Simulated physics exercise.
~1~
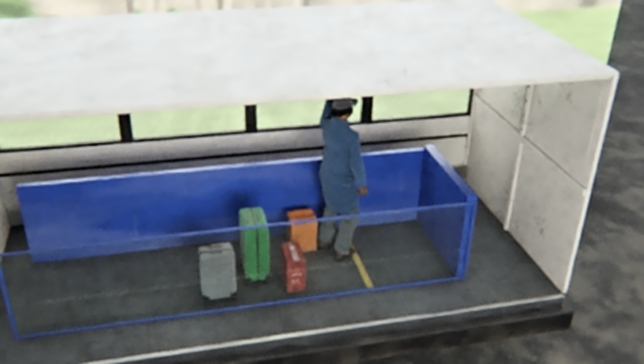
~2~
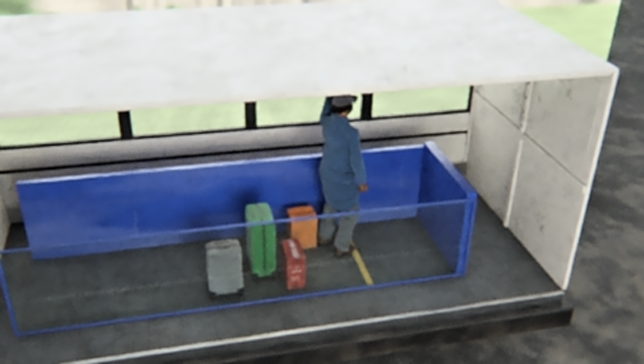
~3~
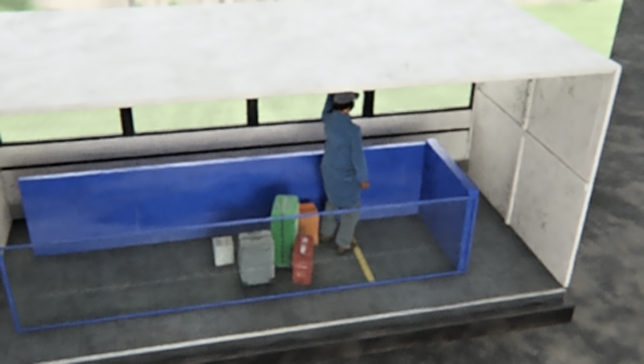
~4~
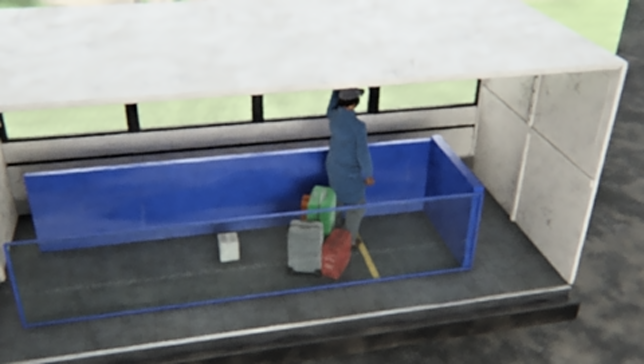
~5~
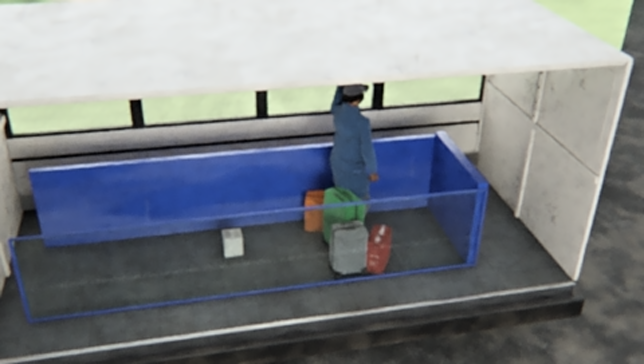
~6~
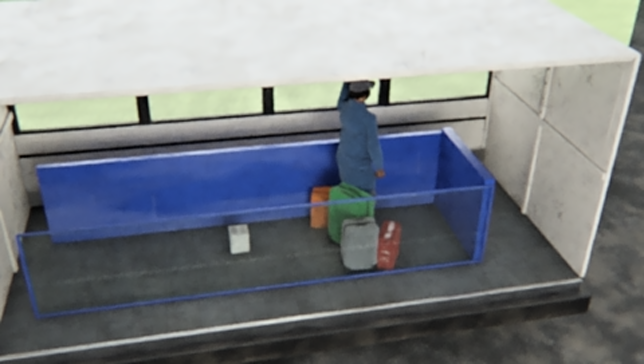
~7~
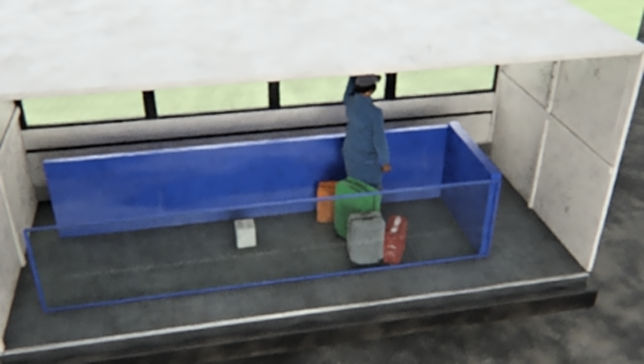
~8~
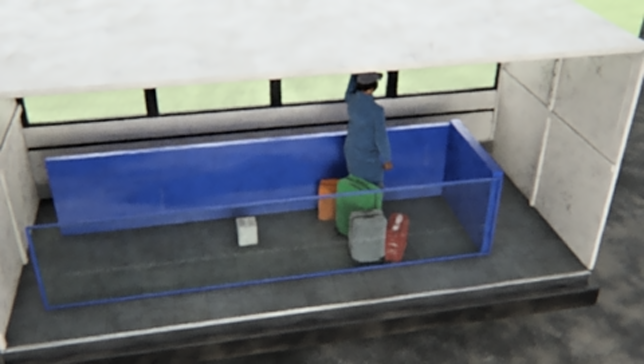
In a tram bay, luggage slides right and stops, the red case crossing the yellow line.
